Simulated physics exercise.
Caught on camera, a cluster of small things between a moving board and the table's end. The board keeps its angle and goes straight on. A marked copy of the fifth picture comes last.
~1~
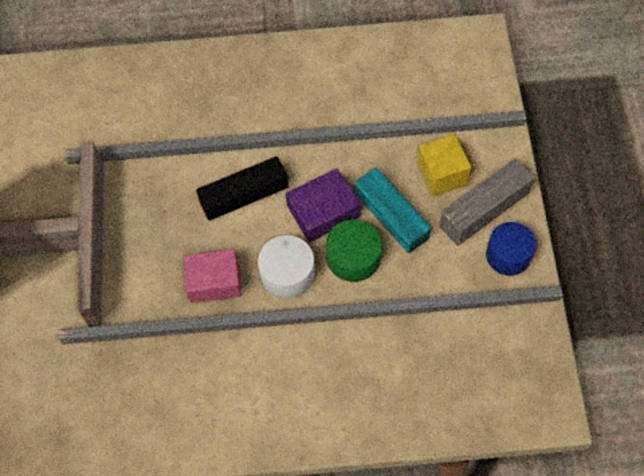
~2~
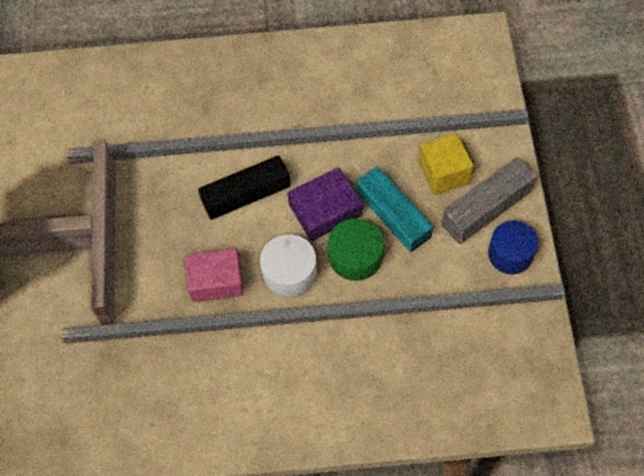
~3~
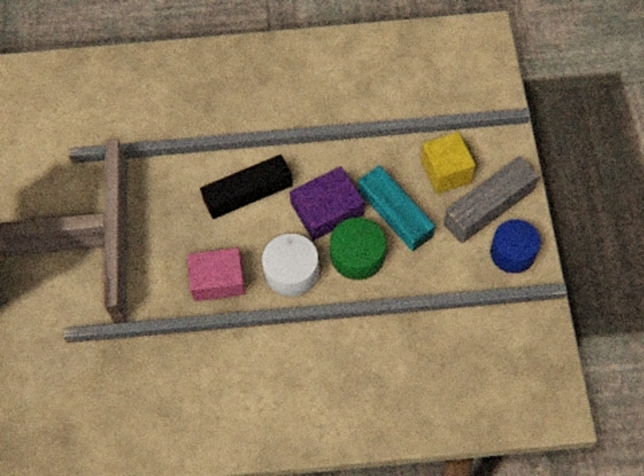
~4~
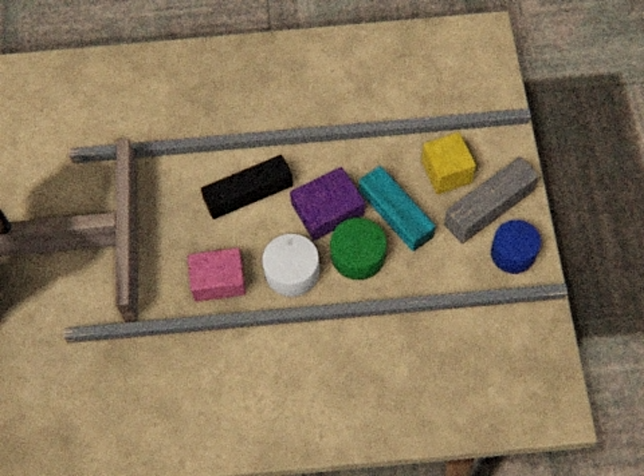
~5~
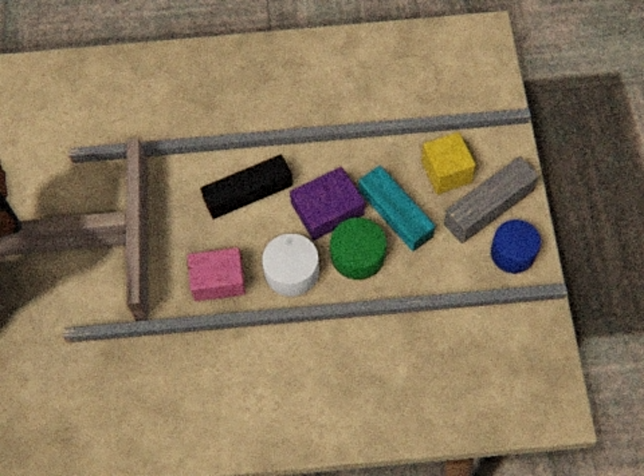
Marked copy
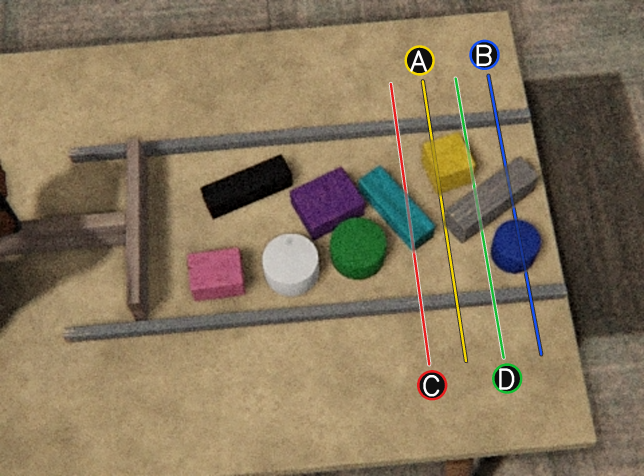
On a tabletop between two grey rails, a wooden pusher board sliding slowly right towards coloured blocks and discs, not touching them.
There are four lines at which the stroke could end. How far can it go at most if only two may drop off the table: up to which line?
No farther than C.
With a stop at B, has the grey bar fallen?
By then, yes.
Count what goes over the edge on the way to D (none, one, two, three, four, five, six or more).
In all, six or more.
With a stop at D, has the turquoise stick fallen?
By then, yes.
On the marked copy, A at (443, 212); B at (513, 205); C at (409, 215); D at (478, 208).
With C. Early on, board (231, 208); green tin (374, 246); pink block (270, 271).
Further on, board (329, 199); grey bar (533, 185); yellow block (456, 155).
At the end, board (404, 193); blue tin over the edge; grey bar over the edge; two fallen.
As for the rest, A drops four; B drops seven; D drops six.
